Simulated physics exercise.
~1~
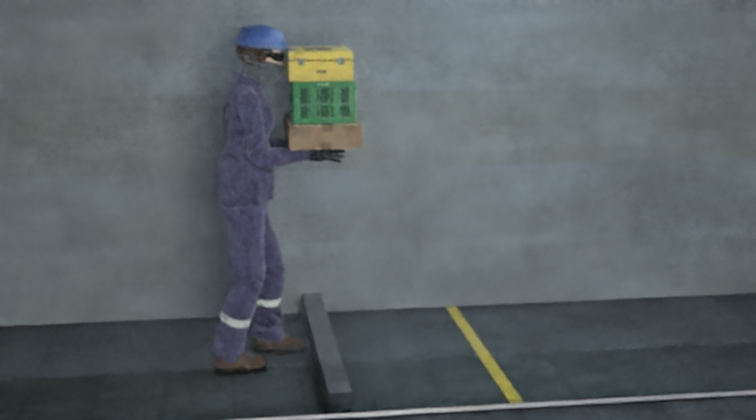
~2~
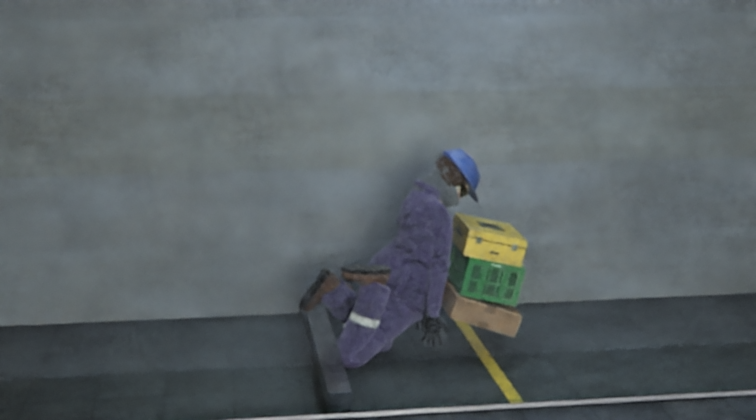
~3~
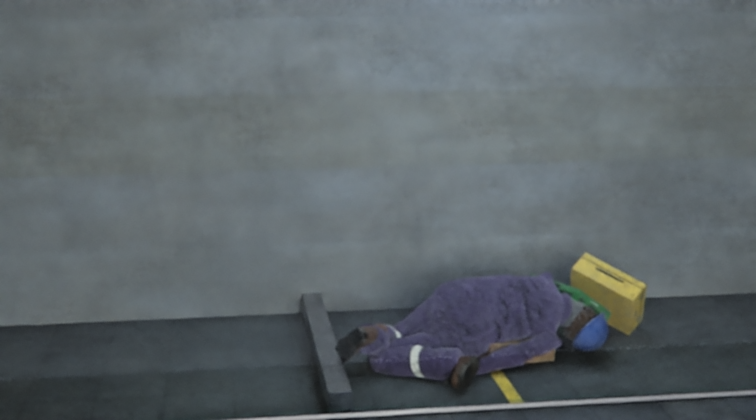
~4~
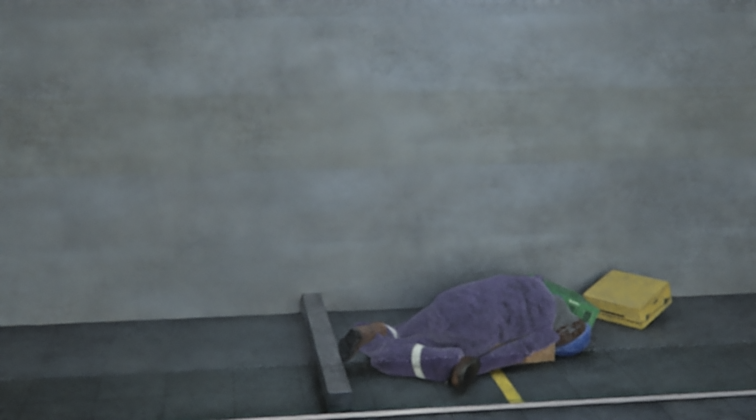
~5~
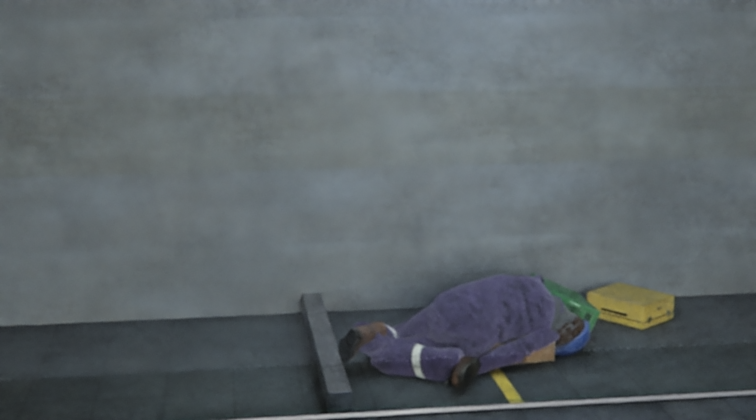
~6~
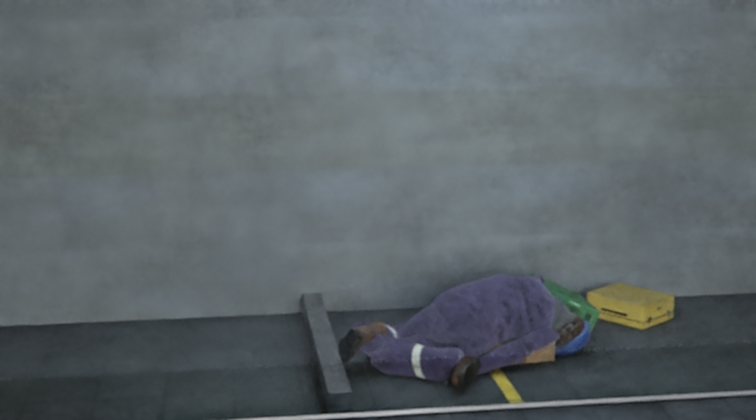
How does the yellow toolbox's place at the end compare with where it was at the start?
At the start it sat on top of the stack the worker was holding, up at head height on the left. By the end it lay on the floor well to the right, beyond the yellow line and past the fallen worker's head.
A worker in purple overalls and a blue cap stood holding a stacked carton, green crate and yellow toolbox, then pitched forward over a floor rail and ended lying on the ground, the boxes past the yellow line and the toolbox farthest right.
